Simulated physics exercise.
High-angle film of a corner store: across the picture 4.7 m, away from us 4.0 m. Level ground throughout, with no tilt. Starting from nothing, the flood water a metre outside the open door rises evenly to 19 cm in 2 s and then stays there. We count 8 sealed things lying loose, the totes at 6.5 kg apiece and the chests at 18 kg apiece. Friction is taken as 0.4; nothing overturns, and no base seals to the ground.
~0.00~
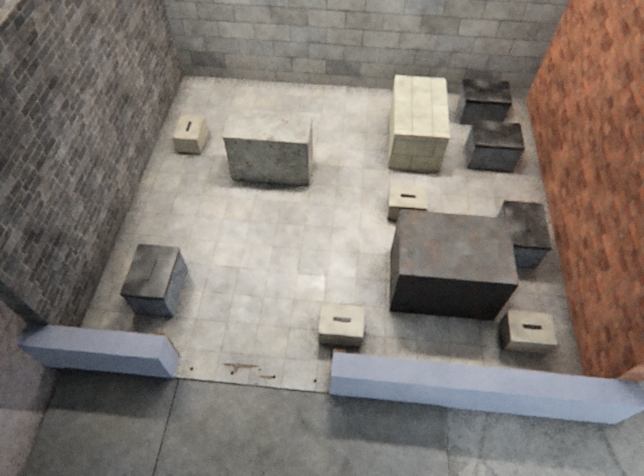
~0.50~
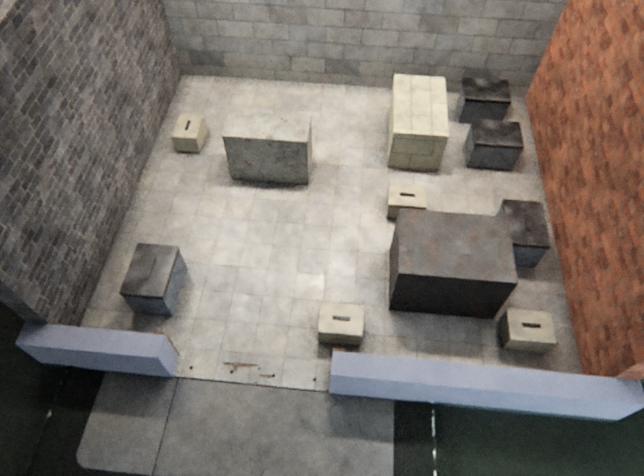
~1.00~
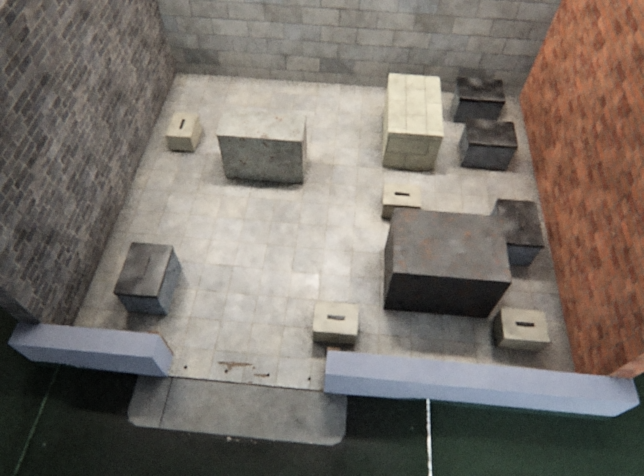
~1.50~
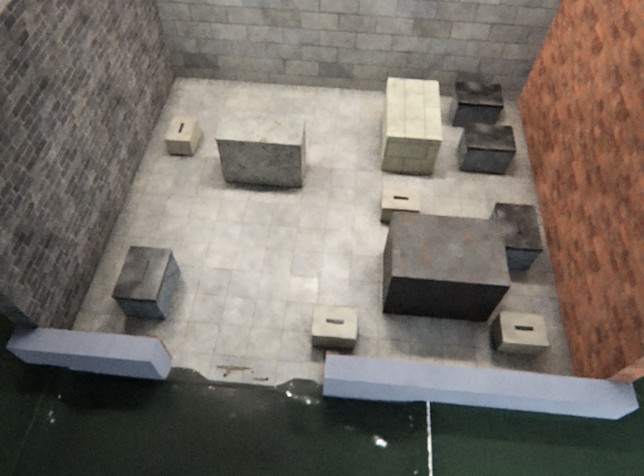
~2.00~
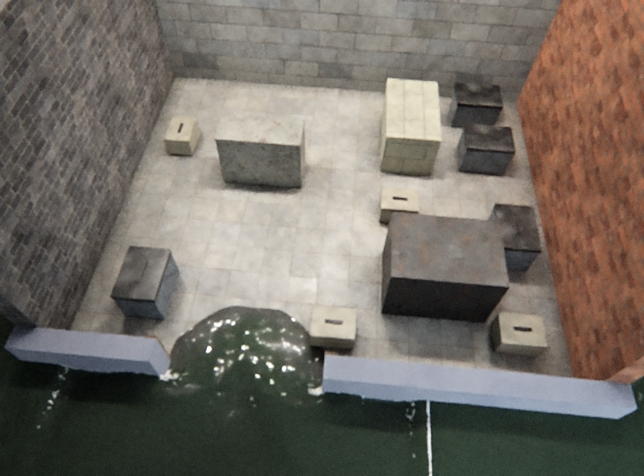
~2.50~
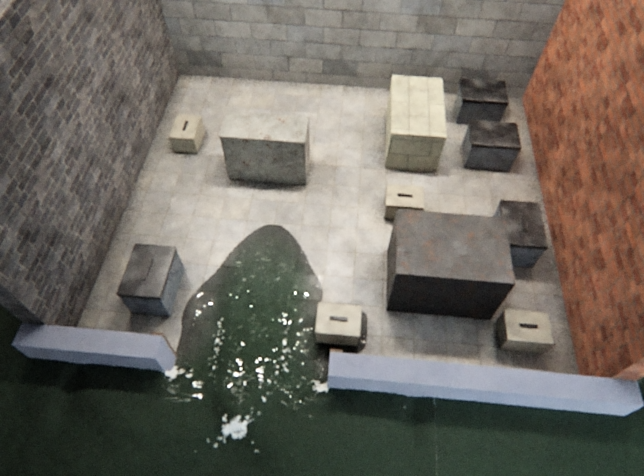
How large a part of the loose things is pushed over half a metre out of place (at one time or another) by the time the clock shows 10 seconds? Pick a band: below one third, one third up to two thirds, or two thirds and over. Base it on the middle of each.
The share is below one third.
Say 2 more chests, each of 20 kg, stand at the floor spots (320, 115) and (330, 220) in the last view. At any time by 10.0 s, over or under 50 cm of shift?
So the first ends up within that distance while the second ends up beyond that distance.
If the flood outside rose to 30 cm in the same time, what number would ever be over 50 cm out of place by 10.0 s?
The answer would then be 5.
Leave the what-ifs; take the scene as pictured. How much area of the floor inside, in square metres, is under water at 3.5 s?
That flooded area is roughly 5.5 m2.
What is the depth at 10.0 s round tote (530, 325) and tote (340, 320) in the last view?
First about 4 cm, second about 3 cm.
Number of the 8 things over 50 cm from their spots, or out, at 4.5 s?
I make it 0 by then.
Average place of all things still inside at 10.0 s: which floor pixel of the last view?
It works out to somewhere near (426, 222) on the floor.
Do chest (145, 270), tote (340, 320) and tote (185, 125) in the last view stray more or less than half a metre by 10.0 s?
Result, in turn: Stayed within / stayed within / exceeded.
After 3.5 s 0 of 8 are over 50 cm from their spots; 0 afloat.
After 4.5 s 0 of 8 are over 50 cm from their spots; 0 afloat.
After 7.0 s 2 of 8 are over 50 cm from their spots; 1 afloat.
After 10.0 s 2 of 8 are over 50 cm from their spots, and 2 have been at some point; 3 afloat.
